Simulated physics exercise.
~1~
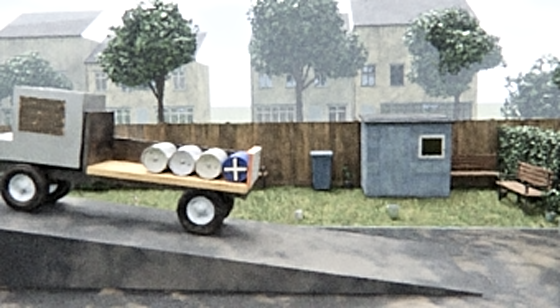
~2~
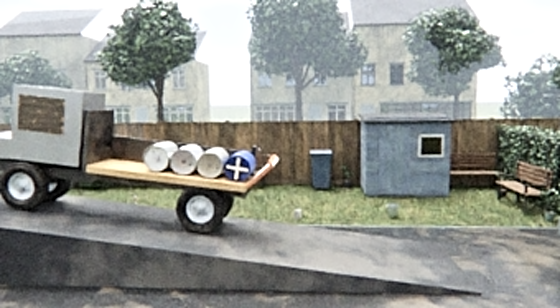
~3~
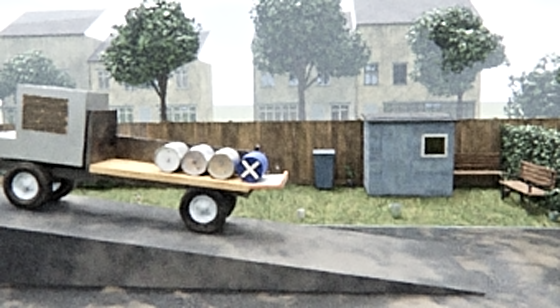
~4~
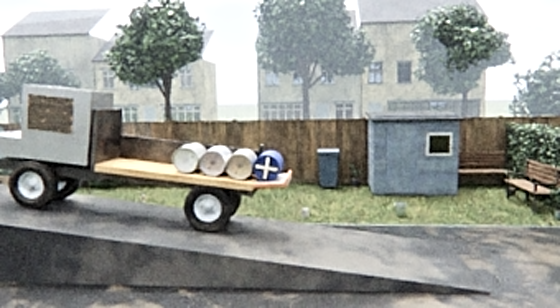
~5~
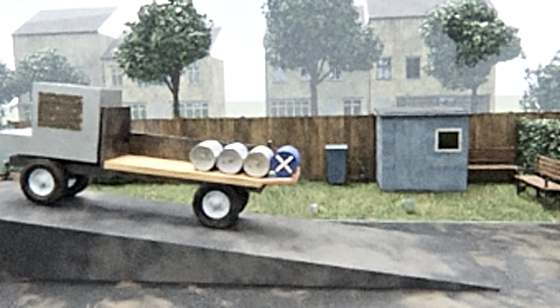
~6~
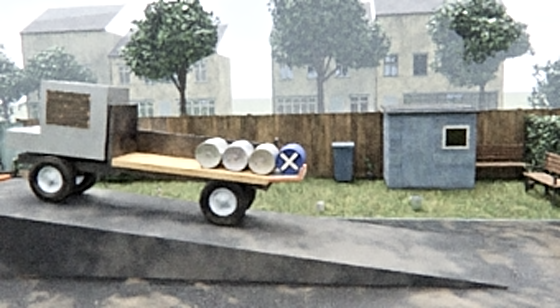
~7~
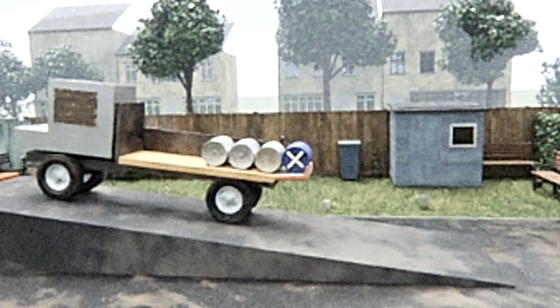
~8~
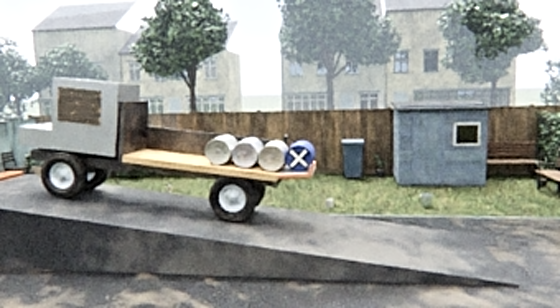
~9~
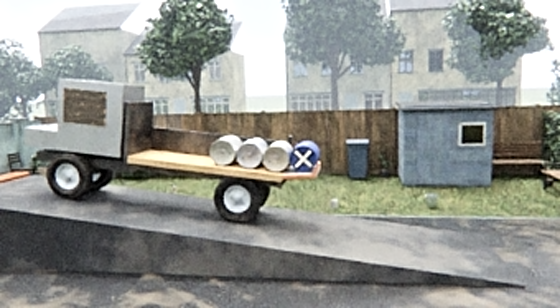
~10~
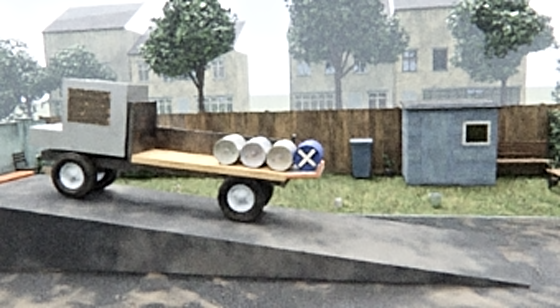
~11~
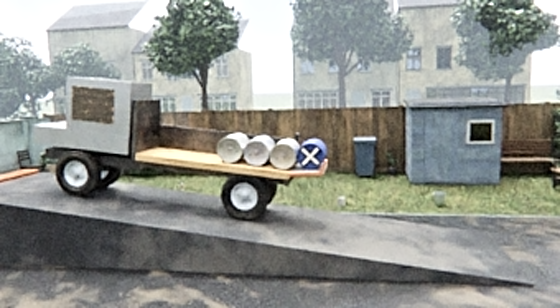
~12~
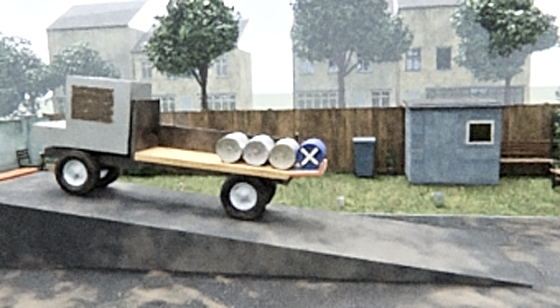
The tailgate of a pick-up parked nose-up on a ramp dropped open, and the blue barrel with a white cross rolled right onto it, followed by the three pale ones, before they all came to rest in a row without falling off.
